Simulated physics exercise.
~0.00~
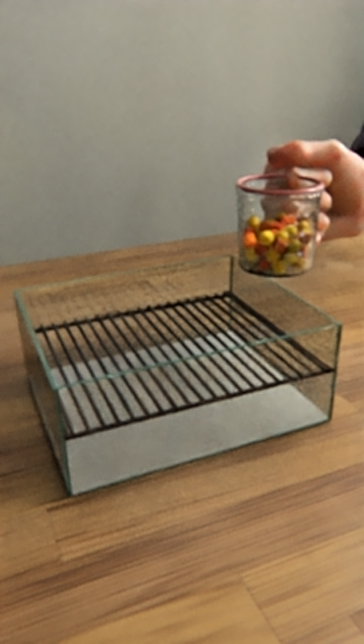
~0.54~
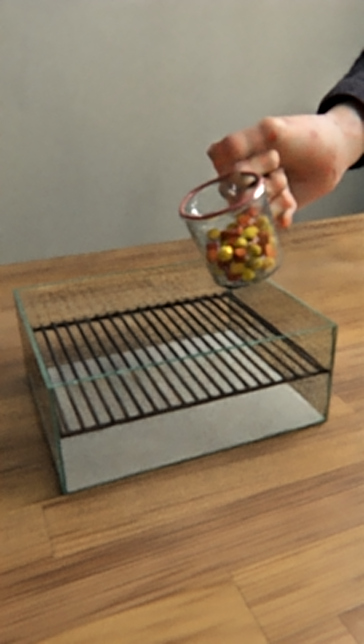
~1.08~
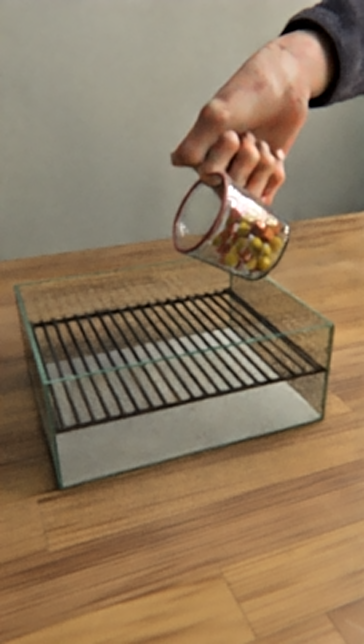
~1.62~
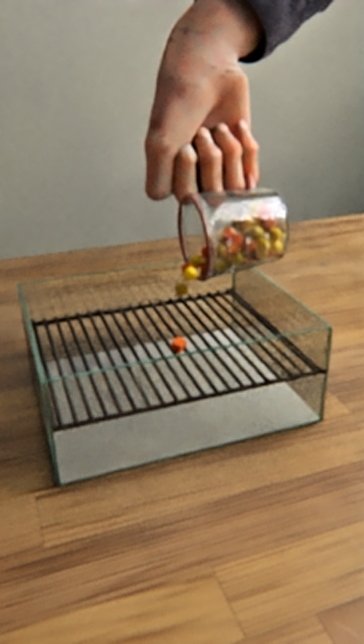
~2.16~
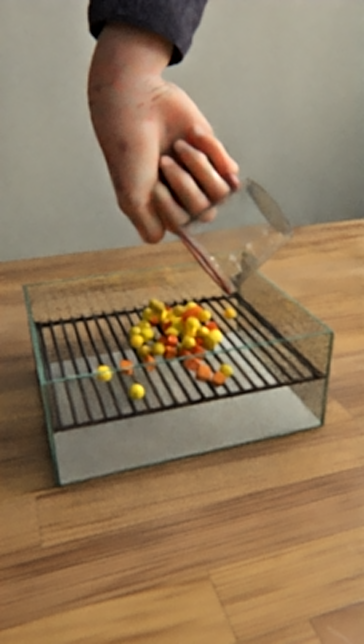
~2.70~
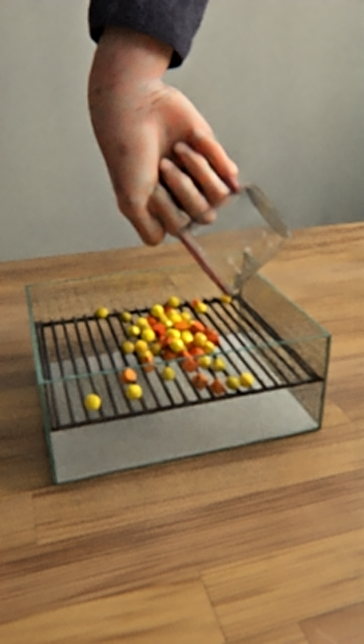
In the video, a hand tips a clear glass cup of small yellow and orange pieces over a wire rack set across a glass box on a wooden table, pouring them out until the cup empties, and all the pieces end up lying scattered on the wires.
